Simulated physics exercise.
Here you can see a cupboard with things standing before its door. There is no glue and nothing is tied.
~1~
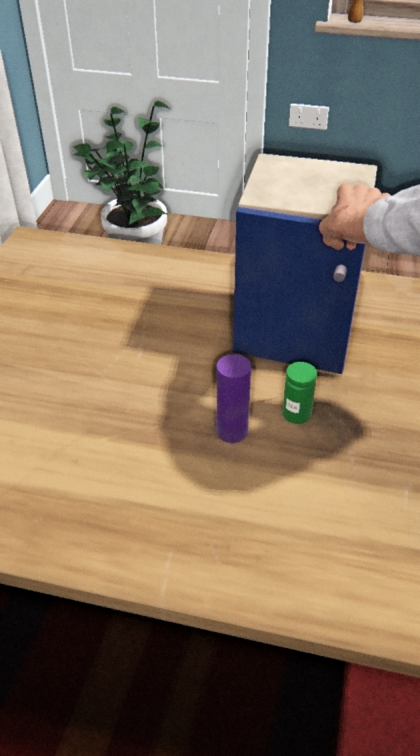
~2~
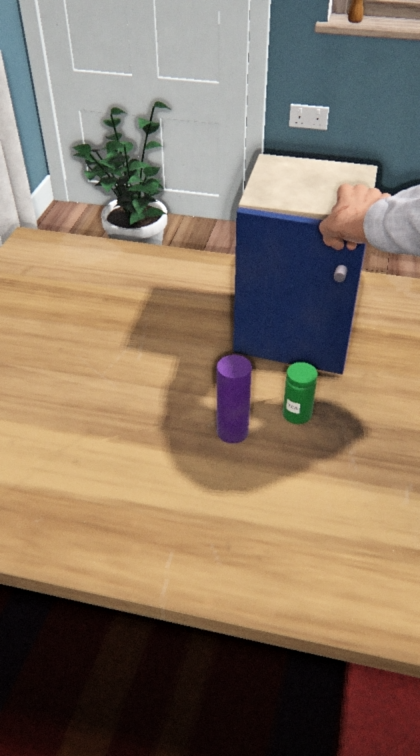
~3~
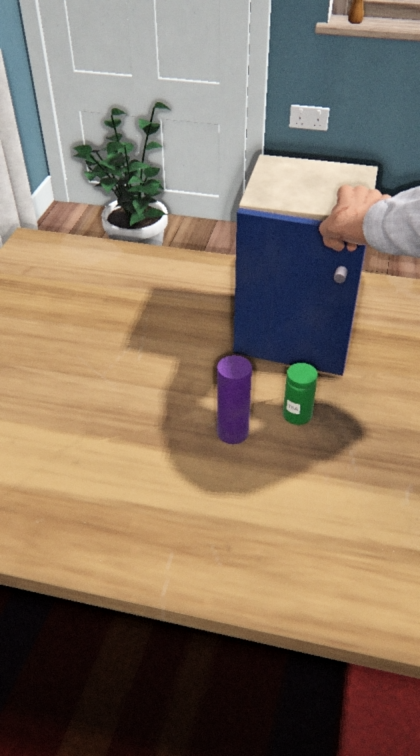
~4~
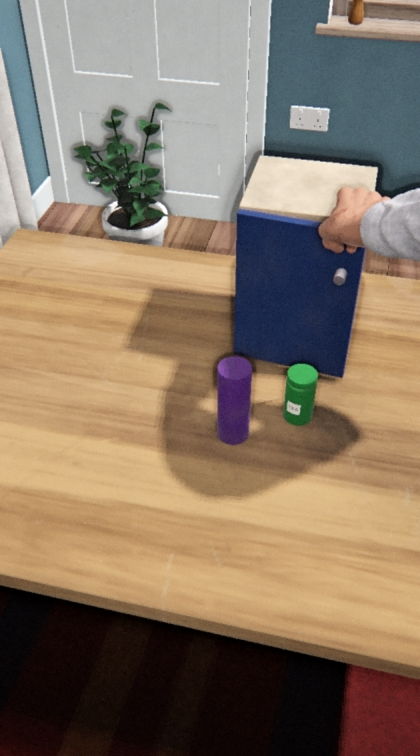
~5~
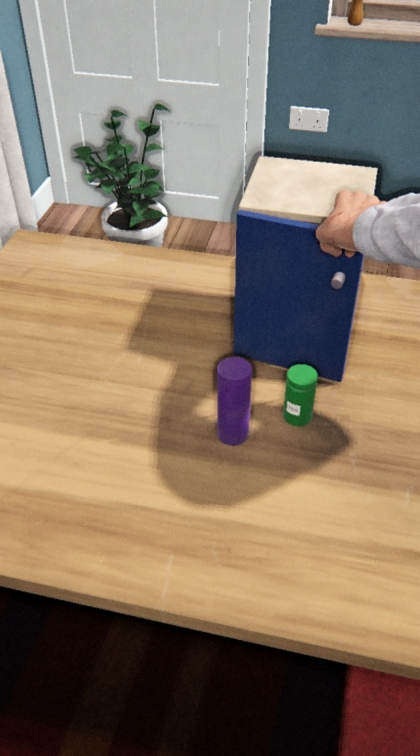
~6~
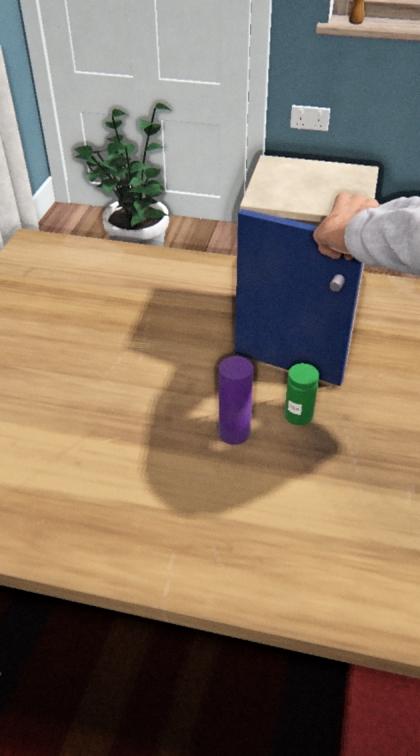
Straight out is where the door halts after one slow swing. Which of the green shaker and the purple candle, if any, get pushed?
The green shaker is going to get moved; the purple candle is going to get moved.
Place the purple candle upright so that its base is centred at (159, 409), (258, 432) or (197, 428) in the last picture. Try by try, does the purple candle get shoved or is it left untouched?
Well, the purple candle goes undisturbed, then gets pushed, and finally gets pushed.
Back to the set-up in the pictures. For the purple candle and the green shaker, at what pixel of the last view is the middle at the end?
The purple candle ends at (164, 406) and the green shaker at (195, 425).
Then, 1.06 s past the last view, door 60° open; green shaker travelled well along near (257, 416); purple candle travelled a little near (225, 403).
Then, 1.40 s past the last view, door 76° open; green shaker travelled well along near (225, 422); purple candle travelled about its own width near (193, 406).
Then, 1.66 s past the last view, door 87° open; green shaker travelled well along near (200, 424); purple candle travelled well along near (169, 406).
Finally, the green shaker gets shoved, near (195, 425); the purple candle gets shoved, near (164, 406).
